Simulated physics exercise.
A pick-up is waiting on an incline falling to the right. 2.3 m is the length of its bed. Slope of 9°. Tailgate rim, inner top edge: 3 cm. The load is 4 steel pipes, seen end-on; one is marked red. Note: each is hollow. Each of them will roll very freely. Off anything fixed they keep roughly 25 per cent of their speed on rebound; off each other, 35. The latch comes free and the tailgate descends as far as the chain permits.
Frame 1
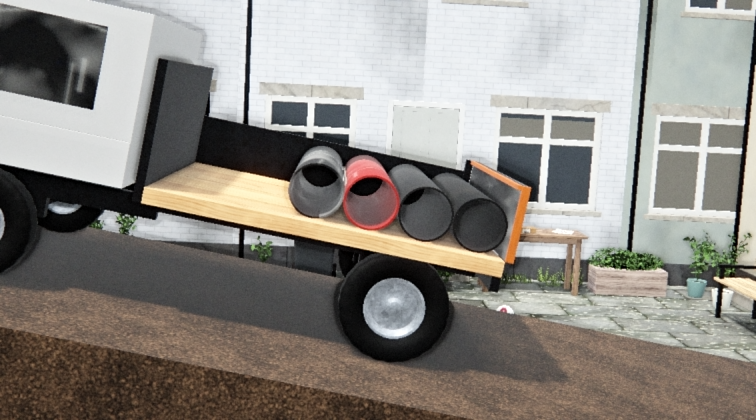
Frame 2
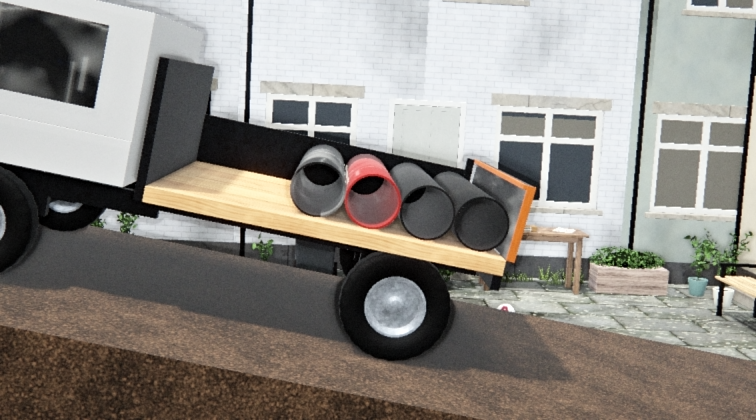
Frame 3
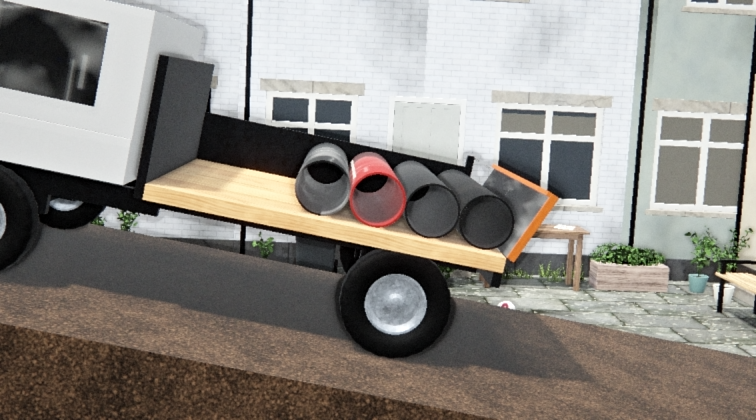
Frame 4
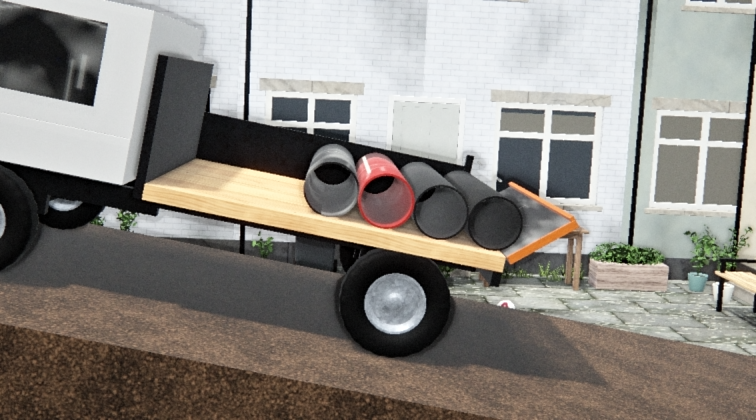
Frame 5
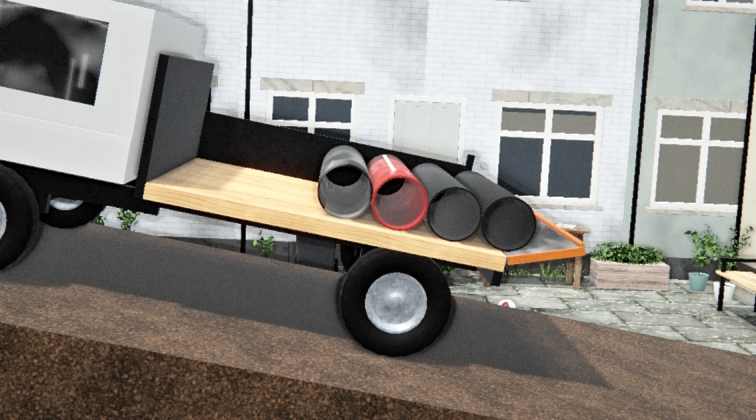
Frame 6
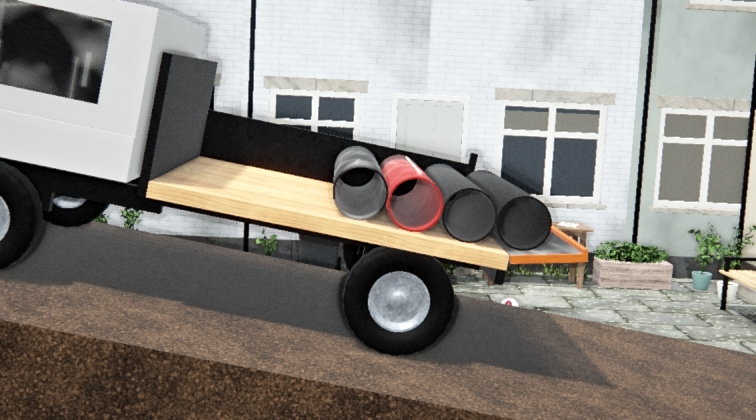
On a sloping street, a flatbed truck's orange-edged tailgate swinging down to the right as four pipes, one red, shift toward it.
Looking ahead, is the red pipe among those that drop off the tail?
Red stays put.
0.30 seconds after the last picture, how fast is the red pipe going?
It's travelling at about 0.5 m/s.
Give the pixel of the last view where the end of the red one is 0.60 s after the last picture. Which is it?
I'd point to somewhere near (456, 213).
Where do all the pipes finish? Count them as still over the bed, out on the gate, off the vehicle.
First 2, then 2, and last 0.
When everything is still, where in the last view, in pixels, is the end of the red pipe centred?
(471, 216), roughly.
Then, 0.3 s after the last picture, red is on the bed, 50 cm short of the hinge, rolling right; 0 out so far.
Then, 0.6 s after the last picture, red is on the bed, 35 cm short of the hinge, rolling right; 0 out so far.
Then, 1.0 s after the last picture, red is on the bed, 30 cm short of the hinge, rolling right; 0 out so far.
At rest (1.4 s after the last picture), red is on the bed, 30 cm short of the hinge; 0 out so far.
